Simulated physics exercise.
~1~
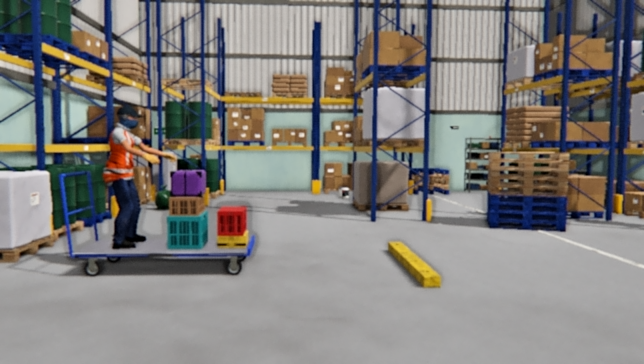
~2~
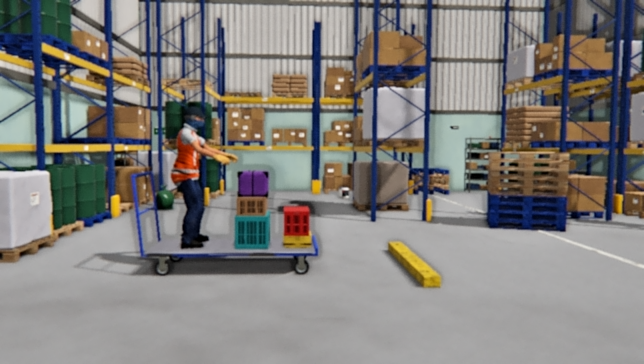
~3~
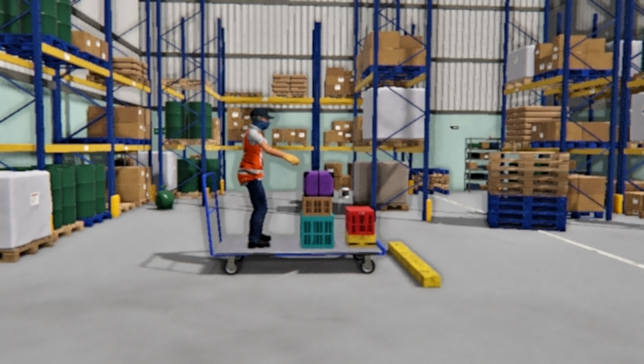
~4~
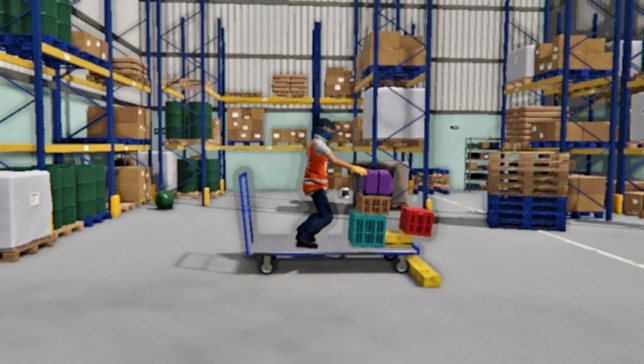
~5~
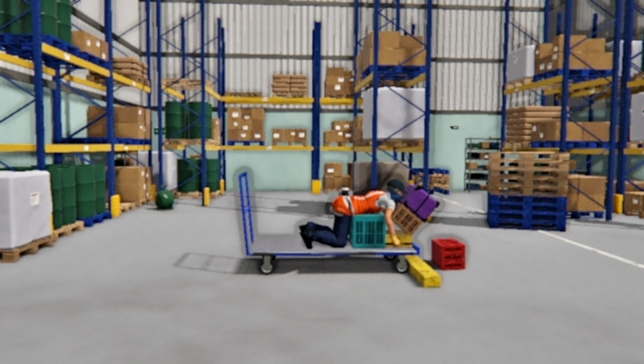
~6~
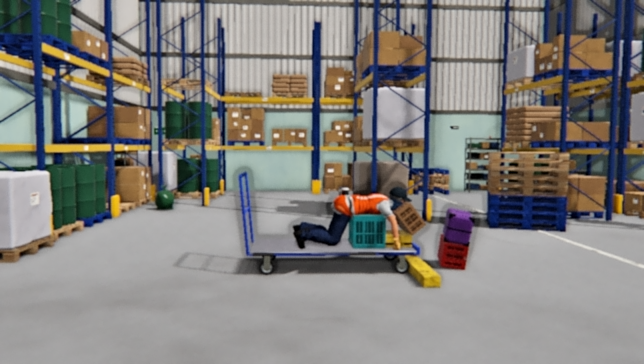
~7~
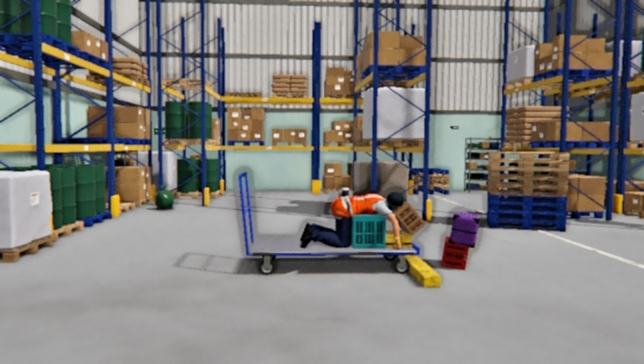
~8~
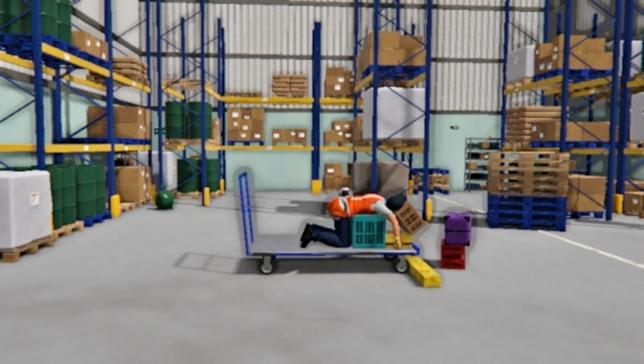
Warehouse trolley rolling right and stopping at a yellow kerb, its standing rider pitching forward over crates as red and purple ones tumble off.
